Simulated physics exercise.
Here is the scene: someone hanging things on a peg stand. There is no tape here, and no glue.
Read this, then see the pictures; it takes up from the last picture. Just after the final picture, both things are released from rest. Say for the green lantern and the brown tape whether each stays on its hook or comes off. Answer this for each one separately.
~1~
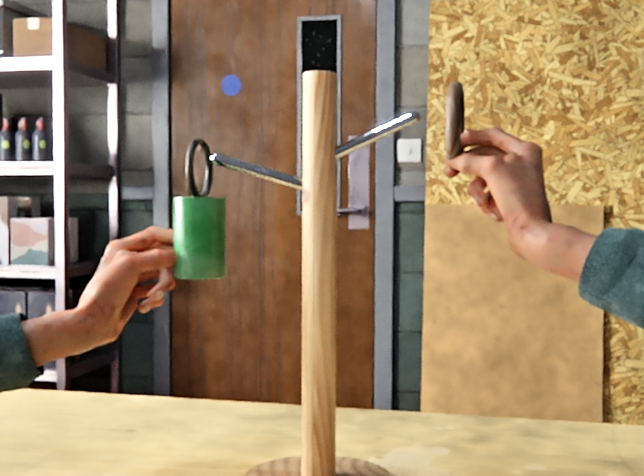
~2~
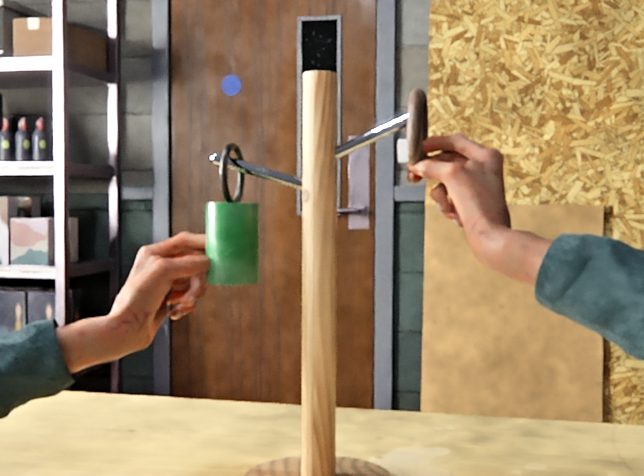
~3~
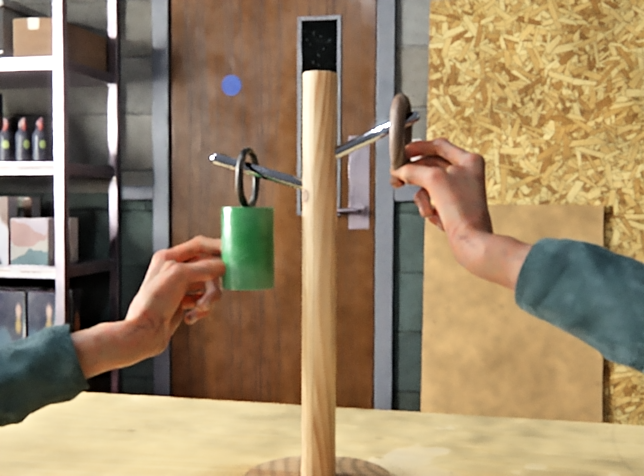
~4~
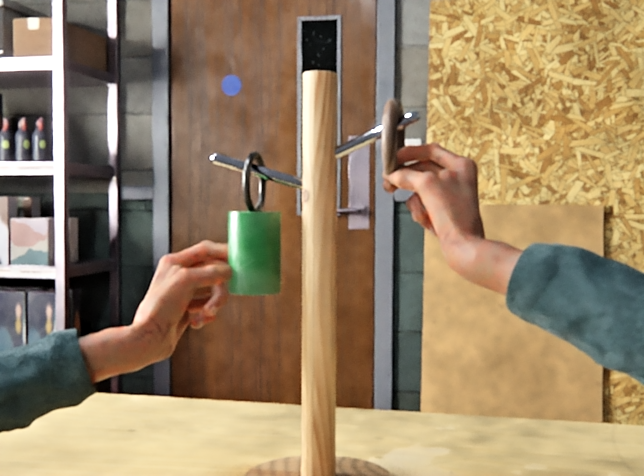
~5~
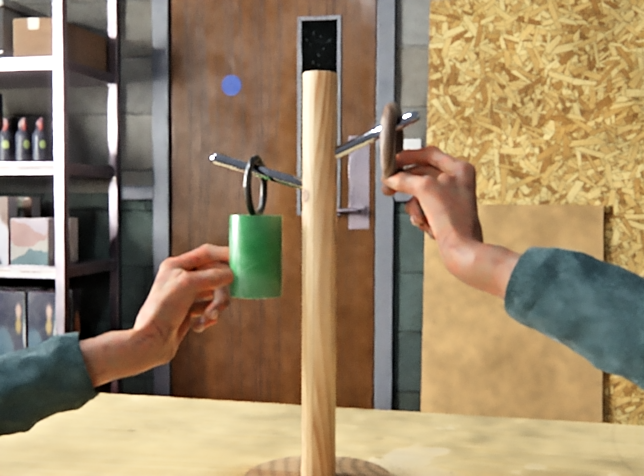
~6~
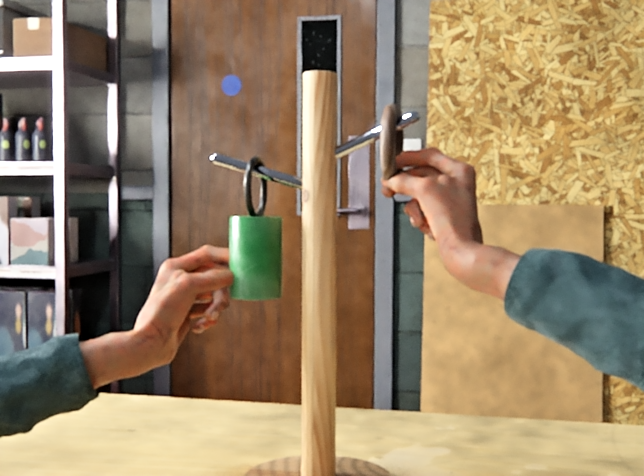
Result: The green lantern stays on, the brown tape stays on.
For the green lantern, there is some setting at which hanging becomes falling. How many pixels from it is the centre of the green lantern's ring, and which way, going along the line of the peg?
Shift approx. 44 px, direction left.
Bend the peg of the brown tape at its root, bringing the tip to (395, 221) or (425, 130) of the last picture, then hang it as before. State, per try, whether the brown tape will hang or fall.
The brown tape goes down on the first try and clings on on the second.
Then, 0.24 s after the last picture, green lantern at rest near (256, 228); brown tape tipped 10° from how it was near (378, 155).
At rest, the green lantern hangs there, near (256, 228); the brown tape hangs there, near (345, 169).
